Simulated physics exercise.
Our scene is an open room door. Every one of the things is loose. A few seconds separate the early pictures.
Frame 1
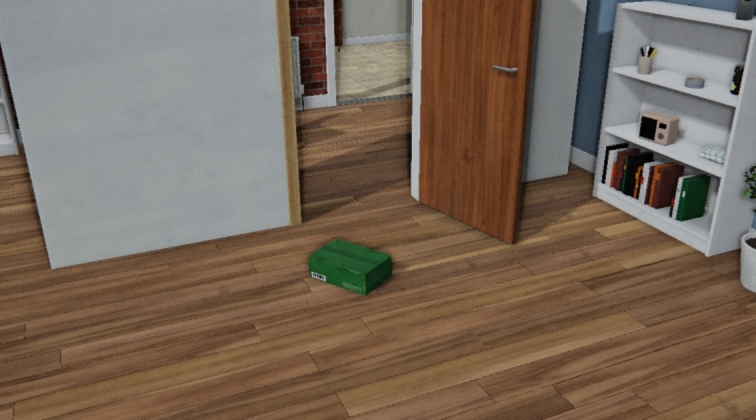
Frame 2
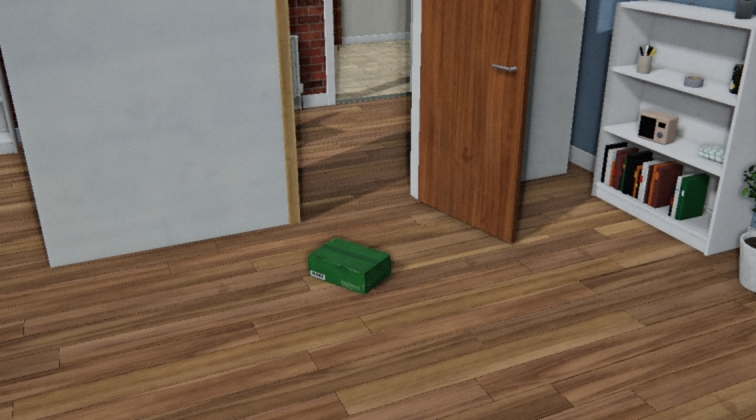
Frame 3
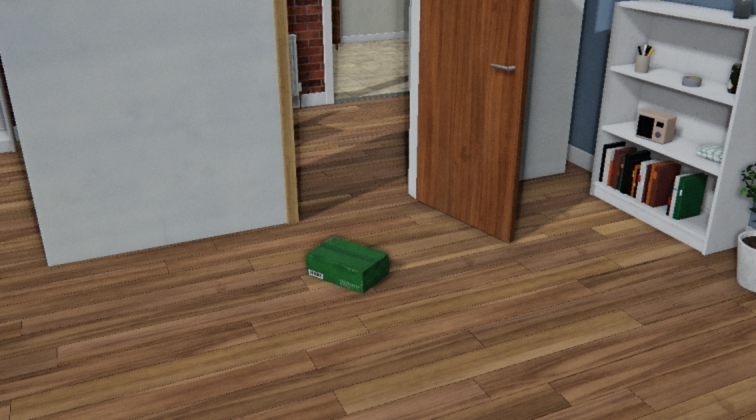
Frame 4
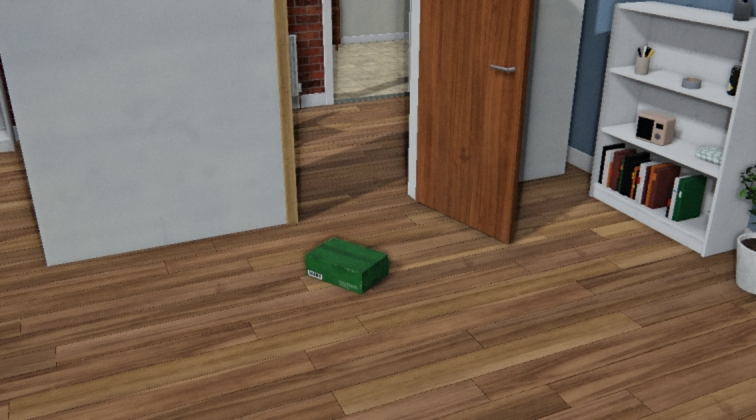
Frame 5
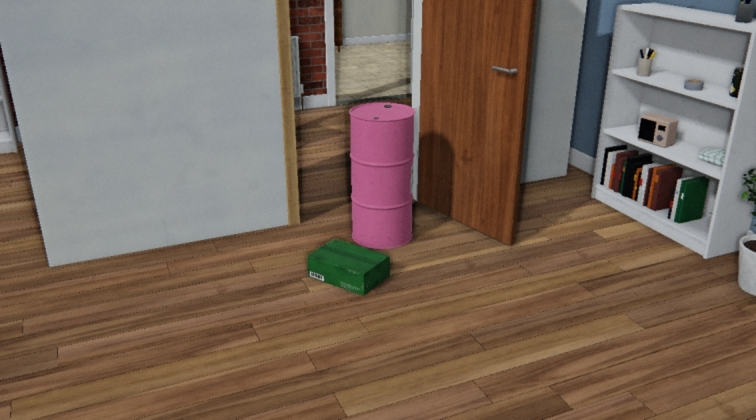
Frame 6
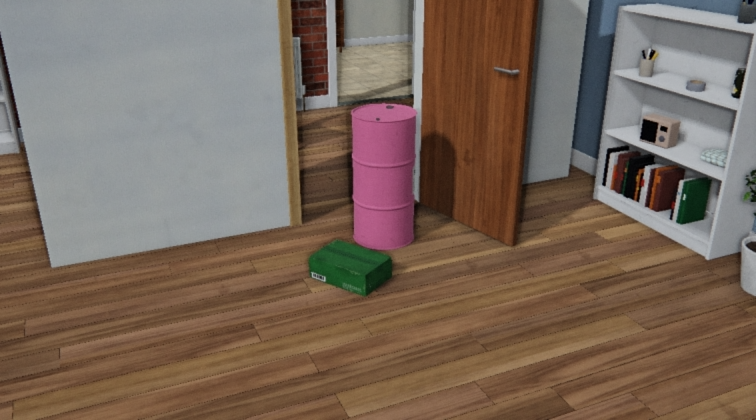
A pink drum suddenly appeared in the open doorway, just behind the green parcel on the wooden floor, while the parcel, the wide-open brown door and the white bookshelf all stayed still.
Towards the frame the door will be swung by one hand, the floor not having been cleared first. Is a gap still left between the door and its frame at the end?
Yes, a gap remains.
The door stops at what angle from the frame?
I'd say it stays open by roughly 60 degrees.
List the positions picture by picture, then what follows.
In the first picture, door wide open and still; green parcel (350, 266).
In the second picture, door wide open and still; green parcel (350, 265).
In the third picture, door wide open and still; green parcel (348, 264).
In the fourth picture, door wide open and still; green parcel (347, 265).
In the fifth picture, door wide open and still; green parcel (349, 266).
In the sixth picture, door wide open and still; pink drum (384, 177); green parcel (351, 267).
Then, 0.50 s past the last view, open by 97°.
Then, 0.80 s past the last view, open by 86°.
Then, 1.10 s past the last view, open by 74°.
Then, 1.30 s past the last view, open by 65°.
Finally, open by 60°; both still in place. Final places as the last picture's camera would see them, pink drum near (383, 176).
